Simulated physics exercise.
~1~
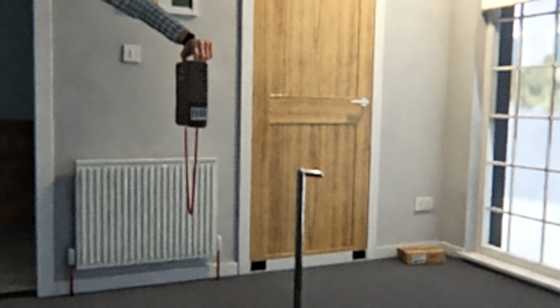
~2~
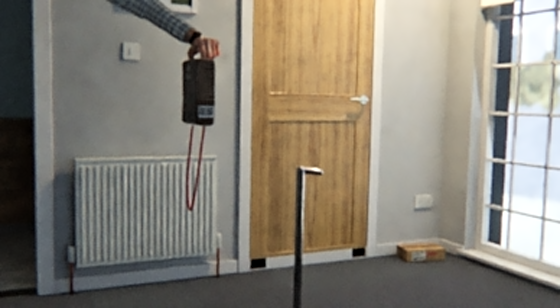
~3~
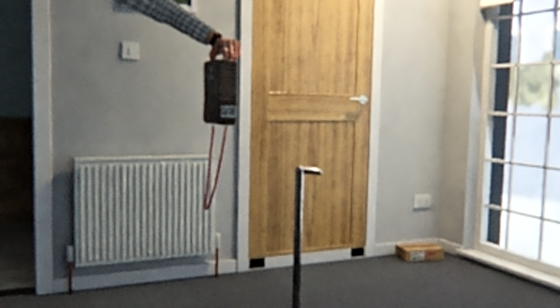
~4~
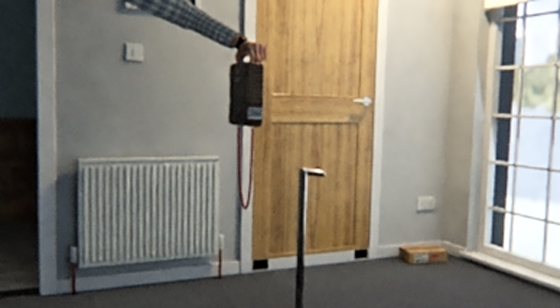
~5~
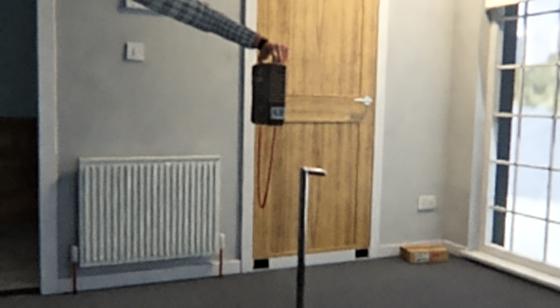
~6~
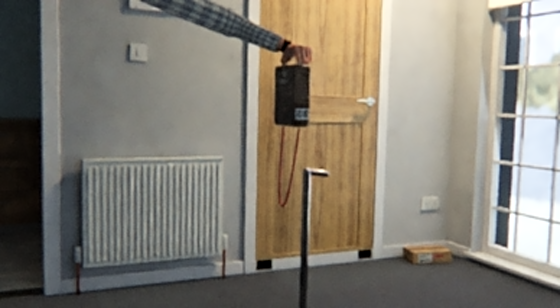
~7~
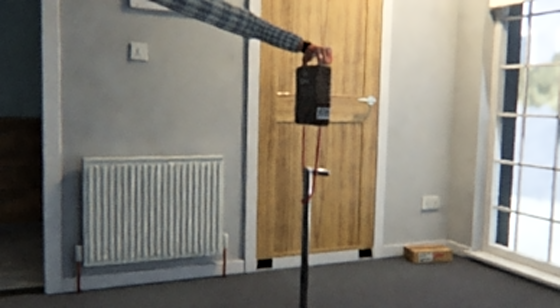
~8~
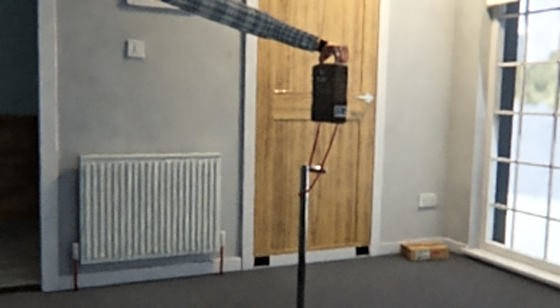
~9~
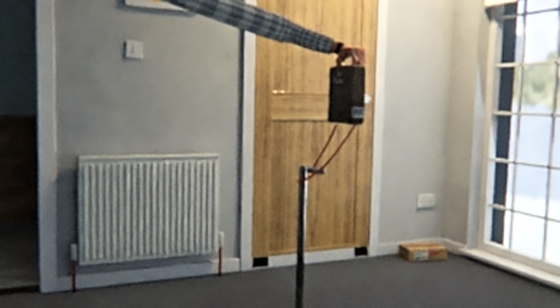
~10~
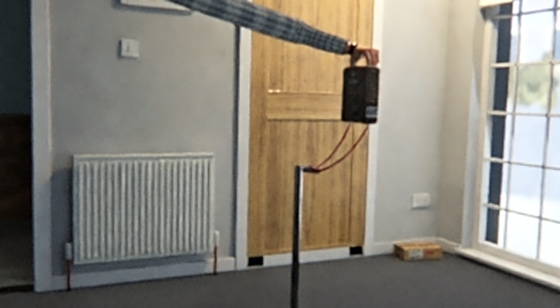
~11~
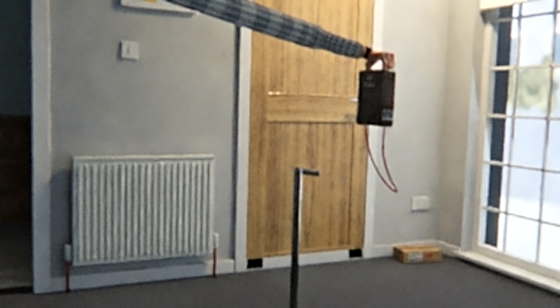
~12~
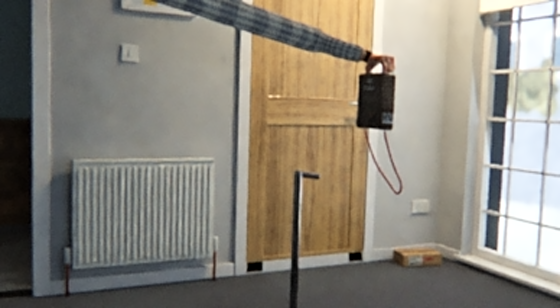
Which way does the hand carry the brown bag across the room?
The hand carries the brown bag to the right, taking it over the short post and past it.
